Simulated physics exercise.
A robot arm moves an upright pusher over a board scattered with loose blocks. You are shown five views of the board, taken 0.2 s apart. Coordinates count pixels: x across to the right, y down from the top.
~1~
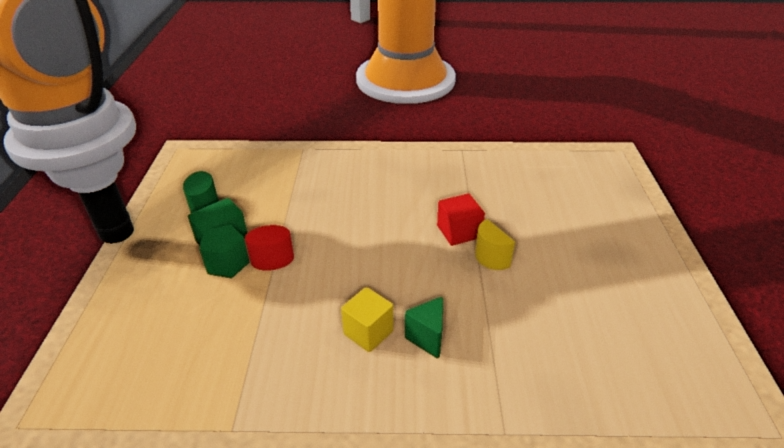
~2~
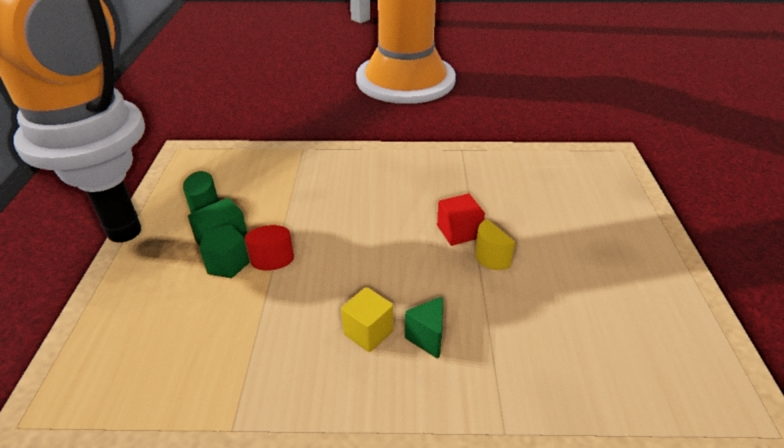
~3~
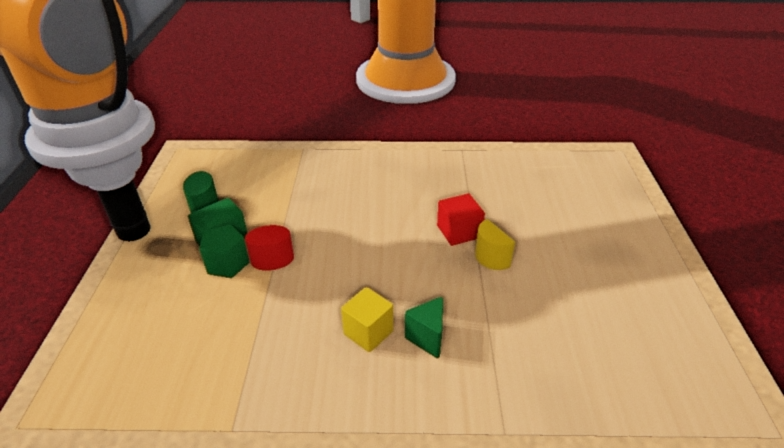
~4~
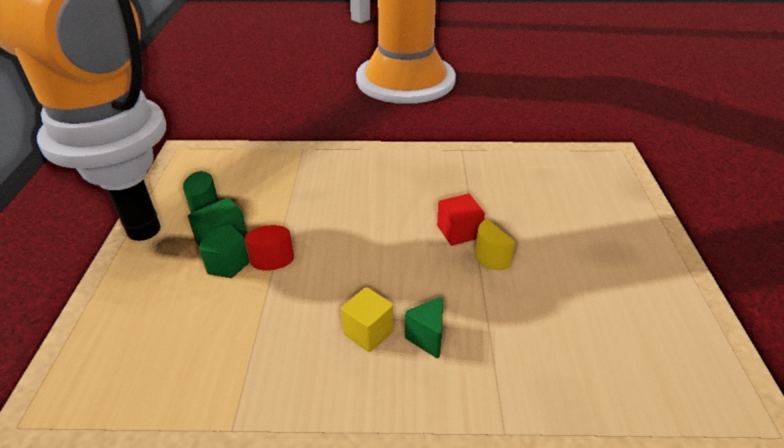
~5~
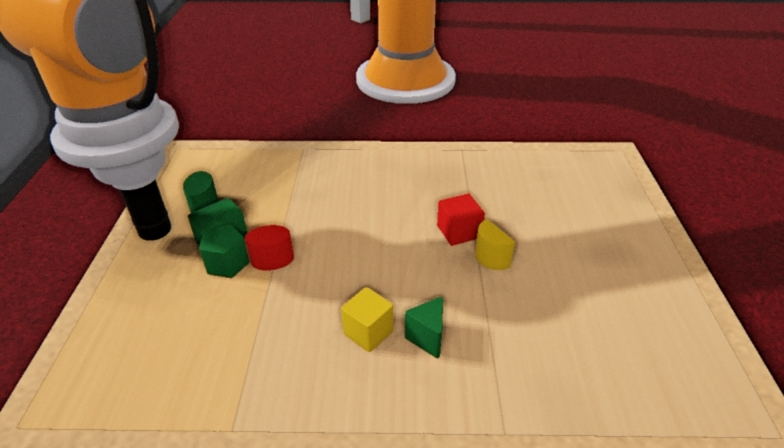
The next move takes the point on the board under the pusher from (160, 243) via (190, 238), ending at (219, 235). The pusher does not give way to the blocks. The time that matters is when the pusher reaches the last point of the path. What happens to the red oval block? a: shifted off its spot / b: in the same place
My pick is b.
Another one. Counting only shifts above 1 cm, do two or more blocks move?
My answer is no.
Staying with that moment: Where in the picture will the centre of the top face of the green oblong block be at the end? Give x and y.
My estimate: (252, 214).
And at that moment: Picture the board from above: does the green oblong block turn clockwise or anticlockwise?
It spins with the clock.
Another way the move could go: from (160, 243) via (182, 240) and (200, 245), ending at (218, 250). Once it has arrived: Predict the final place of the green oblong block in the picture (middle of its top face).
The middle of its top is at (249, 210).
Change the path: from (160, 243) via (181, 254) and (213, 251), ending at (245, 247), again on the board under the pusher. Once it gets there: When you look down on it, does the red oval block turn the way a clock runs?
Short answer: No.
On the path given first. Halfway along, pusher at (186, 225); green oblong block at (225, 213).
At the end, pusher at (216, 223); green oblong block at (252, 214), turned 30° clockwise; green pentagon at (223, 241); red oval block still.
